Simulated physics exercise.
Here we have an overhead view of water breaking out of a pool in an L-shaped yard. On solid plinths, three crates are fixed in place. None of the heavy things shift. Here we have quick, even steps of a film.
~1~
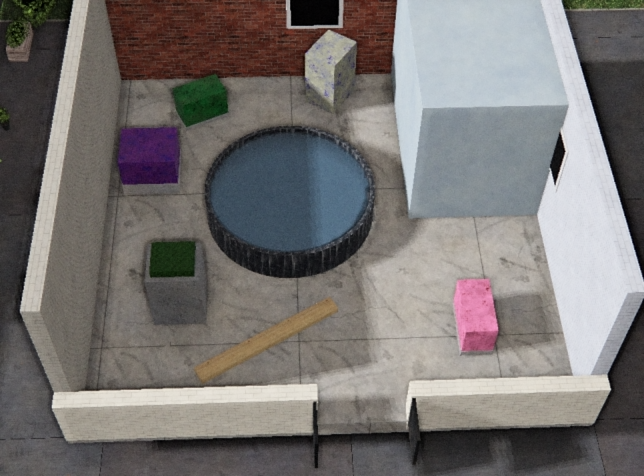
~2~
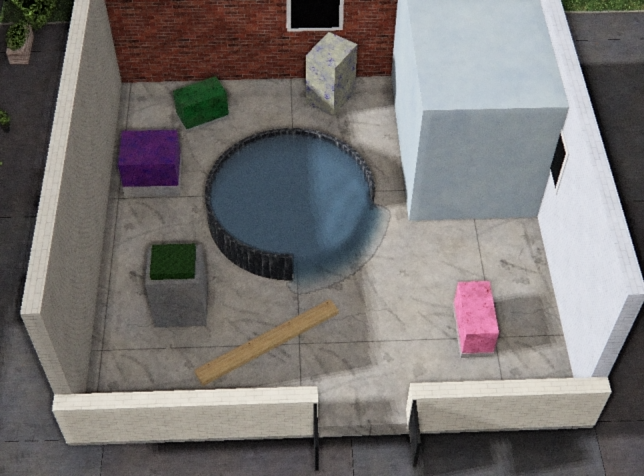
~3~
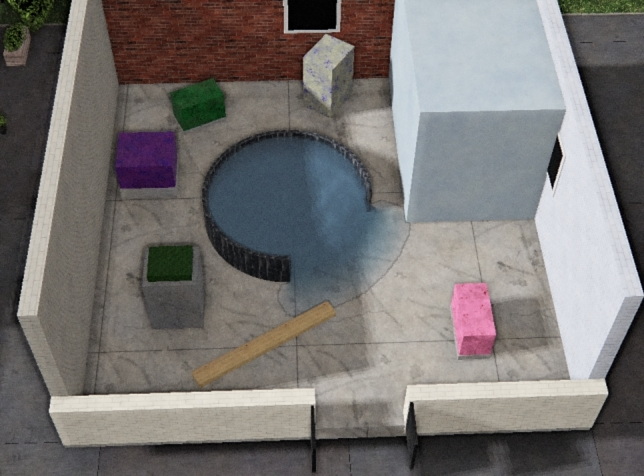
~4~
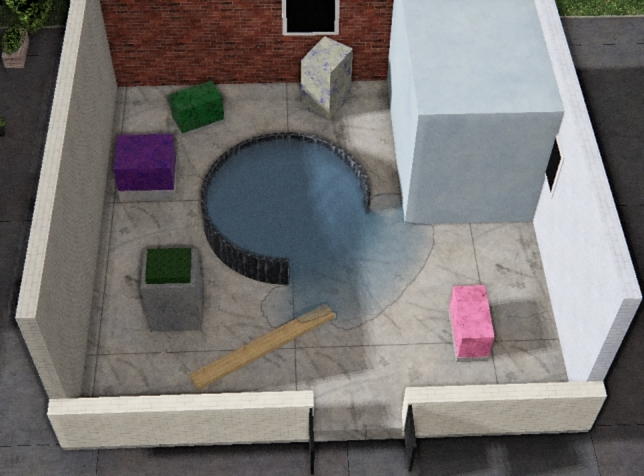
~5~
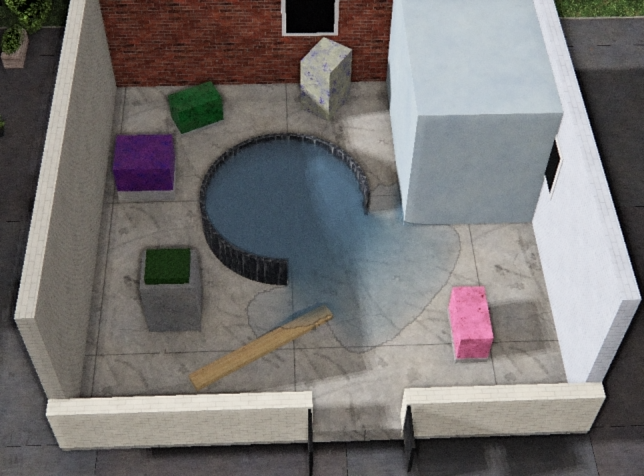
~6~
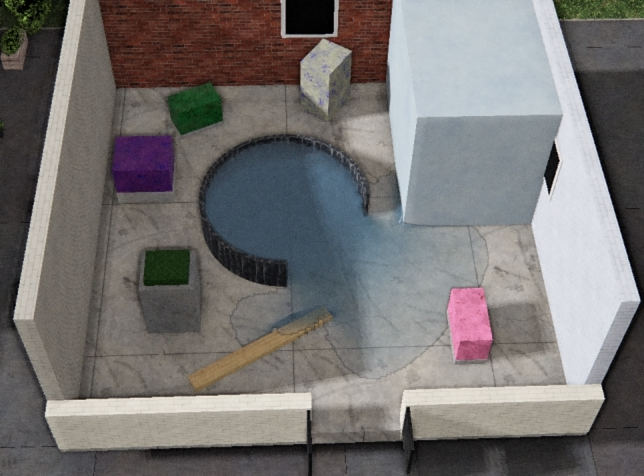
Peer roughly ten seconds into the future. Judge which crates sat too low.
The pink crate was too low. The green crate was not too low. The purple crate was not too low.
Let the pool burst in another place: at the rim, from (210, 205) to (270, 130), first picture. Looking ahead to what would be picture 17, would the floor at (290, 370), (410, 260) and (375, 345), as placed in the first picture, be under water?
Order as asked: Untouched, untouched, untouched.
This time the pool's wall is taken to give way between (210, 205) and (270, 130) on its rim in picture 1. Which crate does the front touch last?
The pink crate, by my reading.
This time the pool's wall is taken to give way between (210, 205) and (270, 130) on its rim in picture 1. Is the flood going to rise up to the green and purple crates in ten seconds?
Taking them in turn, the green one is swamped, and the purple one is swamped.
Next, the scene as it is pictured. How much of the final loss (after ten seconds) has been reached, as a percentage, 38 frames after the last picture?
Note - share reached: 55 %.
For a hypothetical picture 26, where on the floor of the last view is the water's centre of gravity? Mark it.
Near pixel (386, 288).
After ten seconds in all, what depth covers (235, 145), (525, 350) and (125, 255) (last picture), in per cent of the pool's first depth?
Estimated readings in sequence: 2, 18, 6 percent.
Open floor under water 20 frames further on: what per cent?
Estimated share: About 50 %.
A moment on, water covers 40 % of the floor; the pink crate water round its plinth, the green crate not reached, the purple crate not reached.
Next, water covers 45 % of the floor; the pink crate water round its plinth, the green crate not reached, the purple crate not reached.
Then, water covers 50 % of the floor; the pink crate water round its plinth, the green crate not reached, the purple crate not reached.
Later, water covers 60 % of the floor; the pink crate water round its plinth, the green crate not reached, the purple crate not reached.
In the end, water covers 75 % of the floor; the pink crate was topped, the green crate stayed above the water, the purple crate stayed above the water.
